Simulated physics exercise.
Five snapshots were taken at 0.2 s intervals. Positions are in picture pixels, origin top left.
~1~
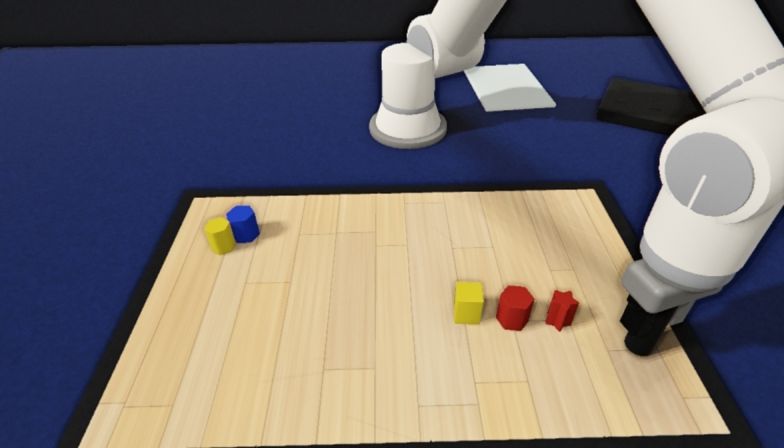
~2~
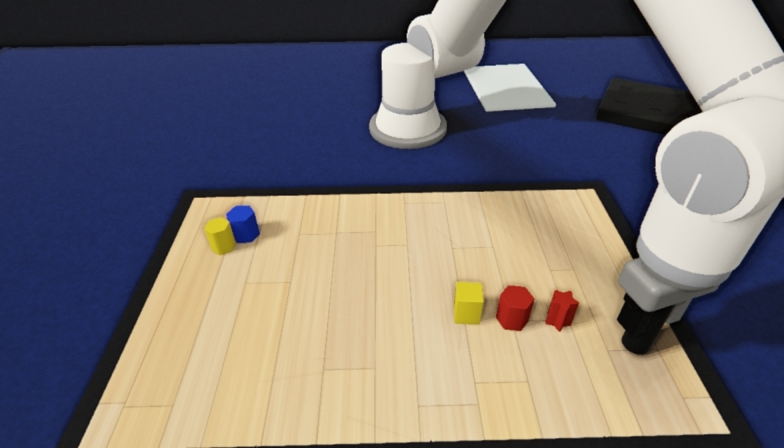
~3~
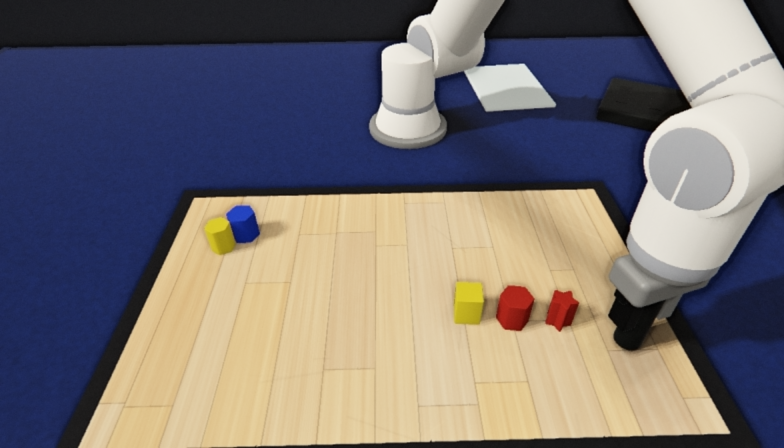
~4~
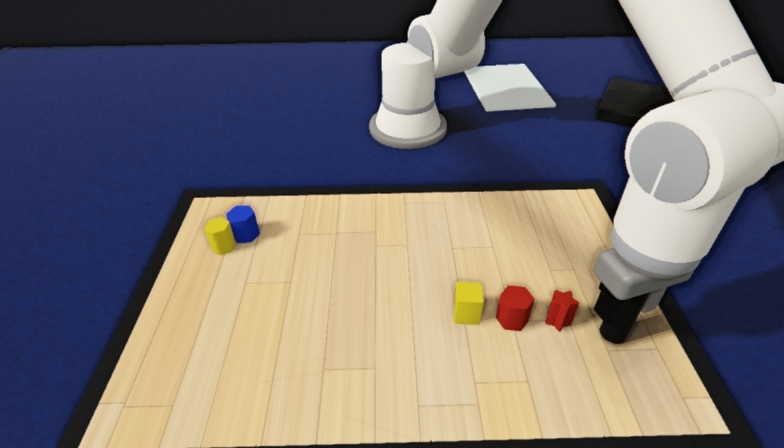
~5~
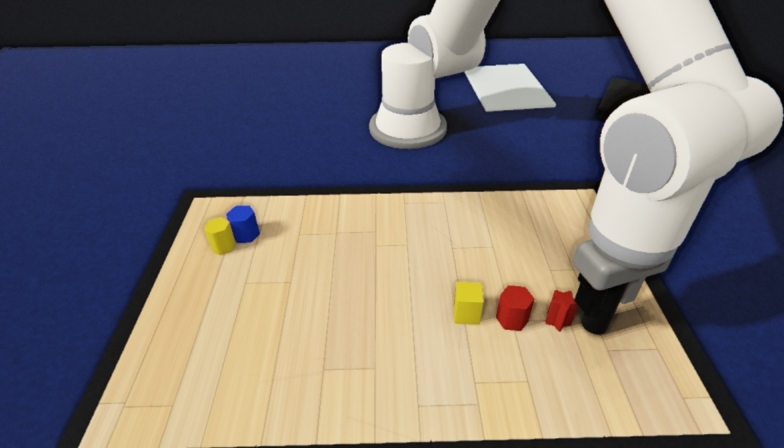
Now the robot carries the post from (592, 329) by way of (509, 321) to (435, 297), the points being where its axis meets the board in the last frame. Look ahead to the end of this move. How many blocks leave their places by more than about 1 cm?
It should be three or more.
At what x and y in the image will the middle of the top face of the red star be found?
It sits at (519, 282).
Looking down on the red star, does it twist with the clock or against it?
My answer: Clockwise.
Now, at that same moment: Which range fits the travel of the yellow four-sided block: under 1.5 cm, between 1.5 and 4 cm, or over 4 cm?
The yellow four-sided block ends up quite far away, over 4 cm.
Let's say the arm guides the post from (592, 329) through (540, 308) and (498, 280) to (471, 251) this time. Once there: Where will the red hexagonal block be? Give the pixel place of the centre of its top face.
The spot you're after is about (499, 300) in the image.
What follows on the original path. One third of the way, post at (537, 319); red hexagonal block at (501, 292), turned 30° anticlockwise; red star at (528, 285), turned 75° clockwise.
Two thirds of the way, post at (483, 311); yellow four-sided block at (432, 282); red hexagonal block at (459, 284), turned 25° anticlockwise; red star at (519, 282).
At the end, post at (435, 292); yellow four-sided block at (383, 271); red hexagonal block at (410, 268), turned 40° anticlockwise; red star at (519, 282), turned 125° clockwise.
